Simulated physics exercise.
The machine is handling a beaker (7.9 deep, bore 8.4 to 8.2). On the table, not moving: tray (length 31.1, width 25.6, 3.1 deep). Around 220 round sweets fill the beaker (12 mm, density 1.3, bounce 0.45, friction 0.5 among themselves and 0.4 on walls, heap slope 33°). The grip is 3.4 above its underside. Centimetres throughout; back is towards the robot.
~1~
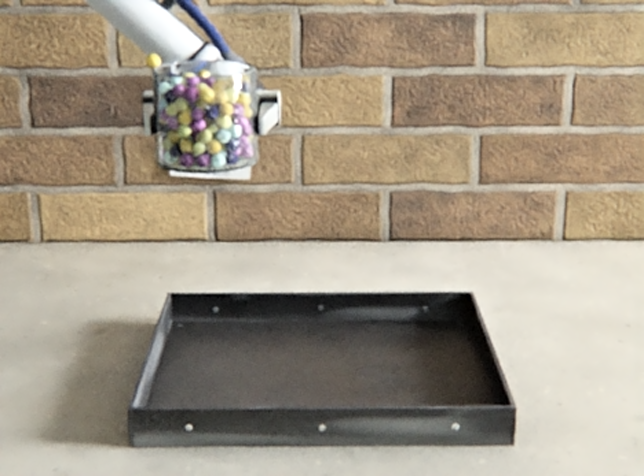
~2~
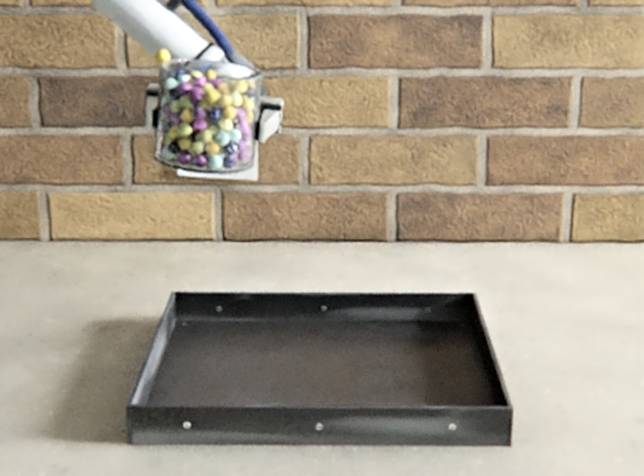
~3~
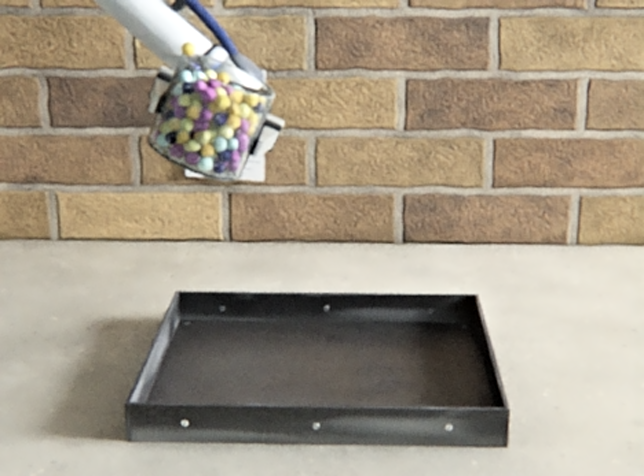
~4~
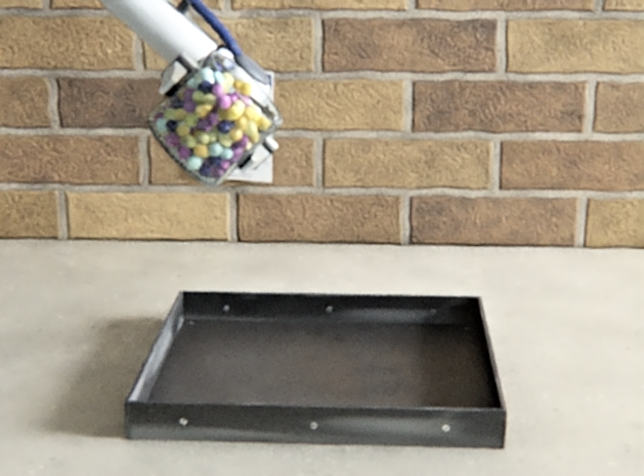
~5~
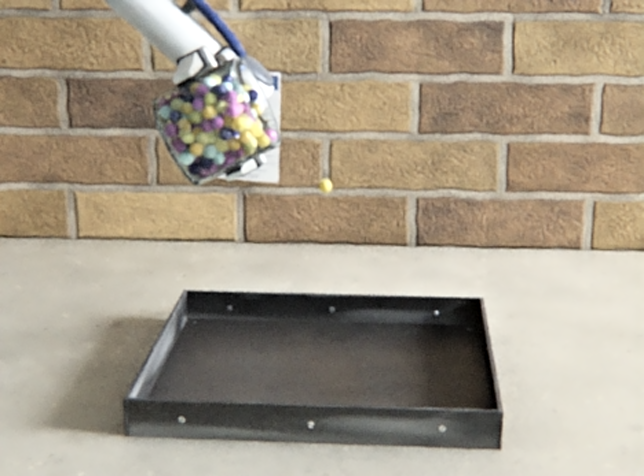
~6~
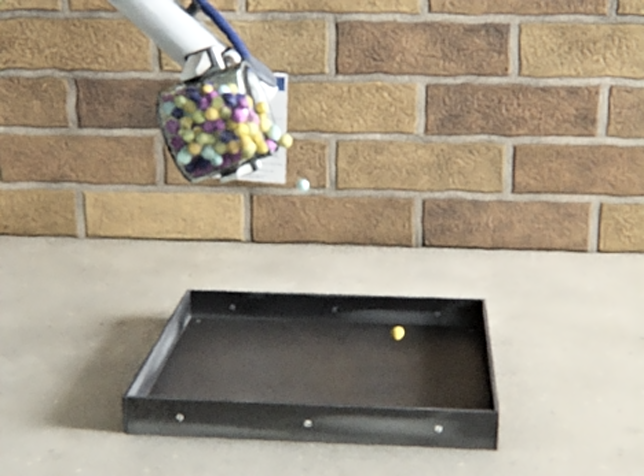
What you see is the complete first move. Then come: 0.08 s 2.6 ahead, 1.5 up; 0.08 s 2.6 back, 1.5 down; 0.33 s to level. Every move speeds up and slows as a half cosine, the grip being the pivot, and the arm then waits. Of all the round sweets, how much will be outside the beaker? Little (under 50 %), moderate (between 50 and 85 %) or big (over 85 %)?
Share outside the beaker: Moderate (between 50 and 85 %).
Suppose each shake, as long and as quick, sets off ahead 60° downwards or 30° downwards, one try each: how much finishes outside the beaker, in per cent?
About 15 and 20 per cent.
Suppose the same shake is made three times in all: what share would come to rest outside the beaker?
Then about 80 per cent.
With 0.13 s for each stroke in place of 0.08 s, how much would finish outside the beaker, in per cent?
It would be near 20 per cent.
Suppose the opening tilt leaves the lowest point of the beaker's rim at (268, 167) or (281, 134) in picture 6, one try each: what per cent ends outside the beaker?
About 85 and 35 per cent.
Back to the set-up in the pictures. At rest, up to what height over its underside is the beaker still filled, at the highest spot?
Some 5.0 cm.
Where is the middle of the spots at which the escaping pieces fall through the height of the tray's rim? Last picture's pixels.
Near (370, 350).
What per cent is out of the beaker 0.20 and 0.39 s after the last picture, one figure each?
In turn: 40, 55.
Then, 0.20 s after the last picture, tilted 68° forward, highest piece 26 above the table; 134 in the beaker, 3 in the tray, 78 in flight or on a rim.
Then, 0.39 s after the last picture, tilted 14° forward, highest piece 28 above the table; 116 in the tray, 92 in the beaker, 7 in flight or on a rim.
Then, 0.69 s after the last picture, level, highest piece 26 above the table; 122 in the tray, 92 in the beaker, 1 in flight or on a rim.
Then, 1.74 s after the last picture, level, highest piece 26 above the table; 122 in the tray, 92 in the beaker, 1 on the table or floor.
Final count, 122 in the tray, 92 in the beaker, 1 on the table or floor. That is 57 % outside the beaker.
